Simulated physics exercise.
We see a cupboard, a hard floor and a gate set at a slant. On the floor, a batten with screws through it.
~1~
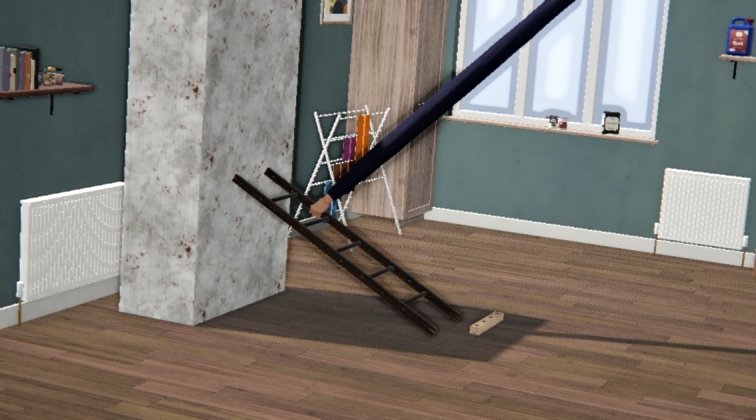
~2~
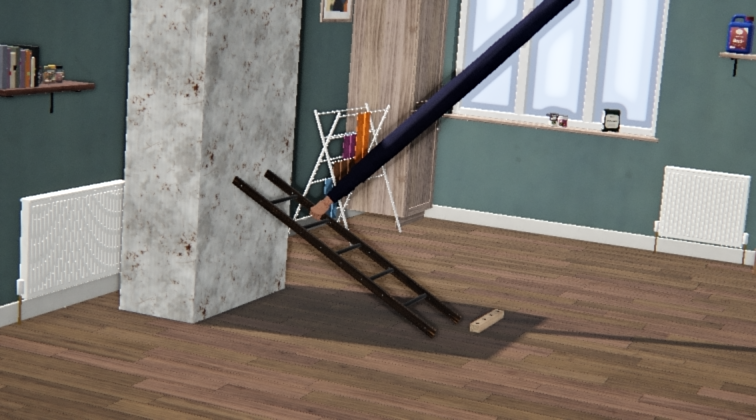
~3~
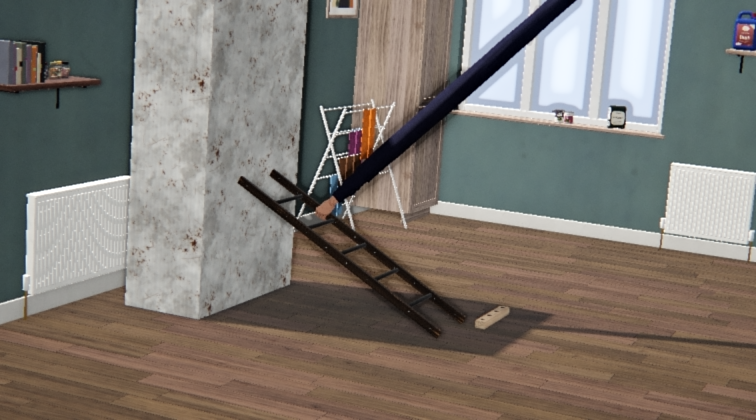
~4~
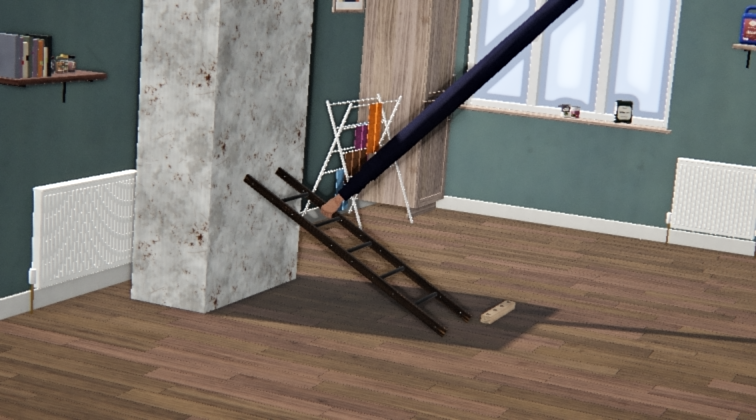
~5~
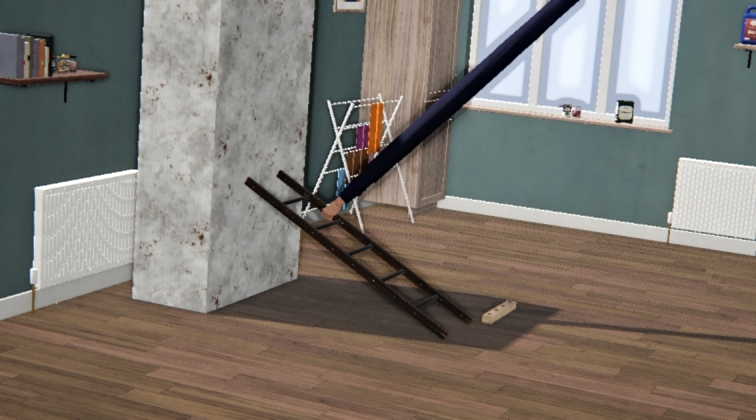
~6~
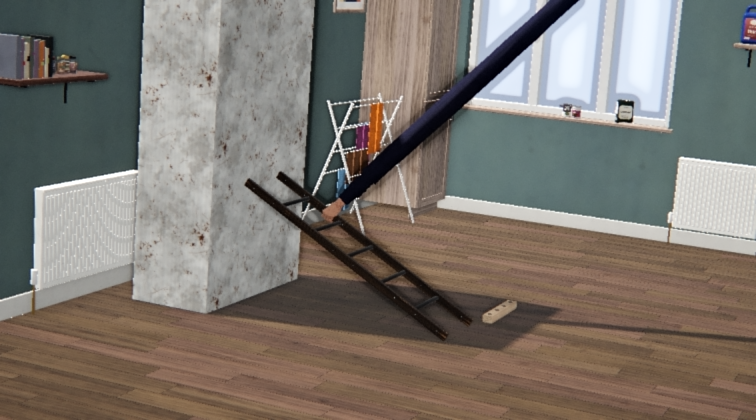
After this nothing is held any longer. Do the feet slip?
Here the black gate gives way at the feet.
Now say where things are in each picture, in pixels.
Still on the way; black gate (347, 248); batten (487, 323), in the first picture.
Still on the way; black gate (346, 250); batten (487, 321), in the second picture.
Still on the way; black gate (352, 250); batten (493, 317), in the third picture.
Still on the way; black gate (357, 248); batten (498, 312), in the fourth picture.
Still on the way; black gate (358, 251); batten (500, 312), in the fifth picture.
In place, still held; black gate (358, 252); batten (500, 312), in the sixth picture.
Then, 0.26 s later than the last frame, black gate tilted by 8° near (363, 269).
Then, 0.38 s later than the last frame, black gate tilted by 20° near (367, 296).
When it is over, the black gate slides out and falls, near (368, 313).
